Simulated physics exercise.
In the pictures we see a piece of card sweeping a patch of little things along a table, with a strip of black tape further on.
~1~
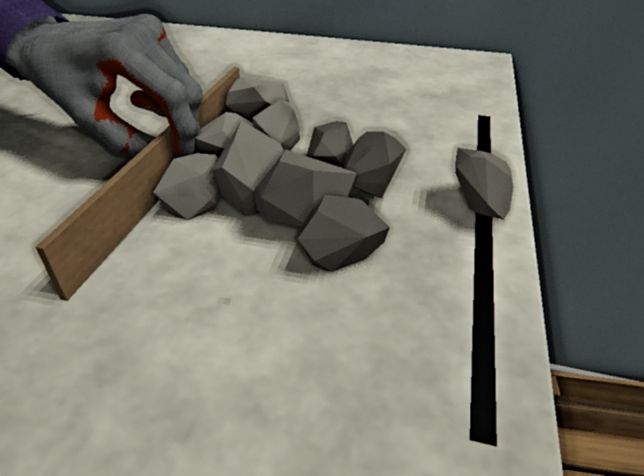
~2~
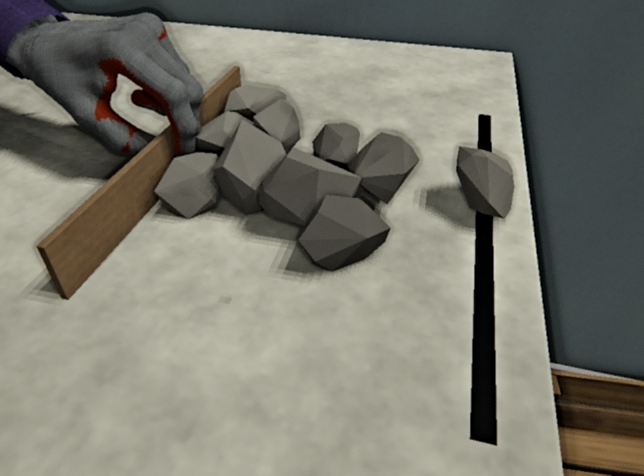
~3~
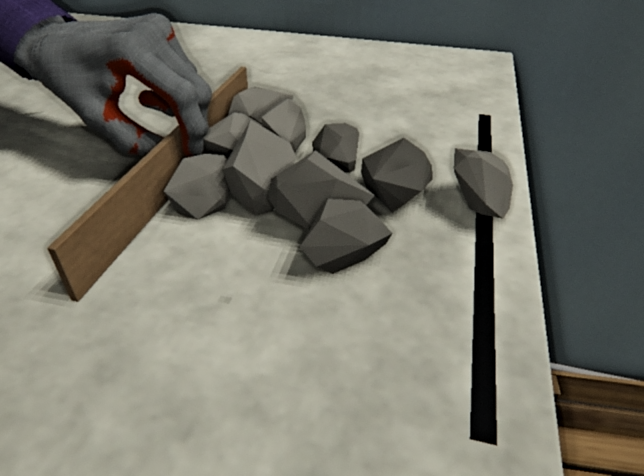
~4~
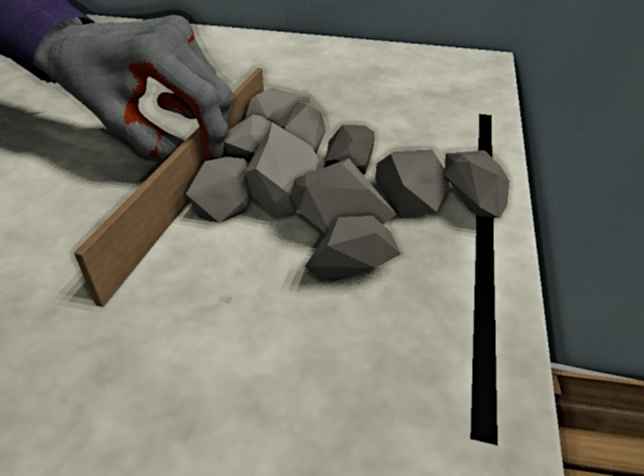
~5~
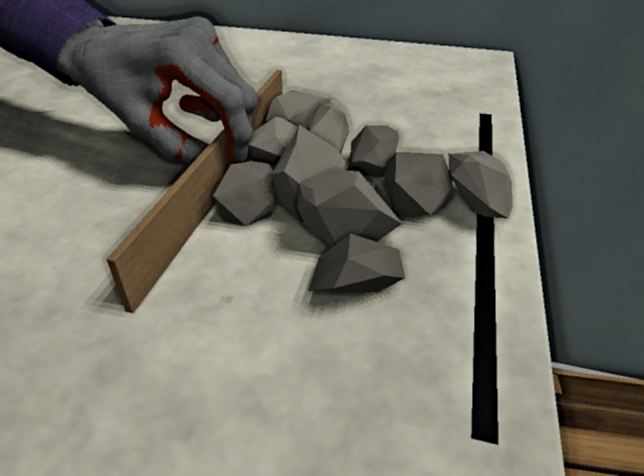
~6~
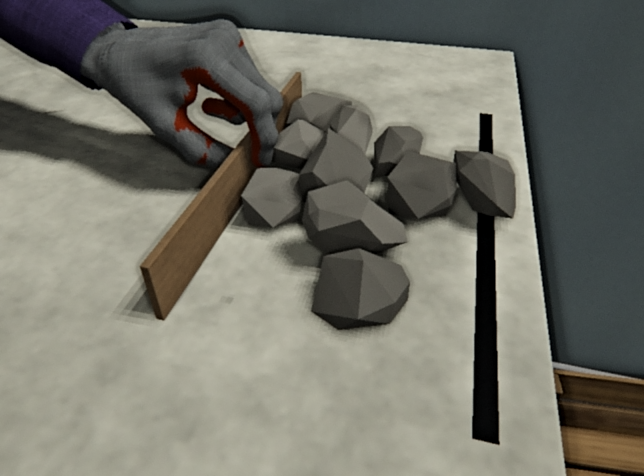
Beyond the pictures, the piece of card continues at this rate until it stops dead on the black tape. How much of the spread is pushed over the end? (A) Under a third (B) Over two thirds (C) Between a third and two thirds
Option B: Over two thirds.
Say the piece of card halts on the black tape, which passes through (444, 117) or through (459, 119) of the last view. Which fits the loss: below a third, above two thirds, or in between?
First try: The middle third; second try: Between a third and two thirds.
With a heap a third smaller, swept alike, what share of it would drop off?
It comes to 100 per cent or so.
Just after the last frame, piece of card still moving, near (376, 158); heap about a tenth over the edge.
A moment on, piece of card stopped at the black tape; heap roughly half over the edge.
Further on, piece of card stopped at the black tape; heap every one over the edge.
When it is over, piece of card stopped at the black tape; heap every one over the edge.
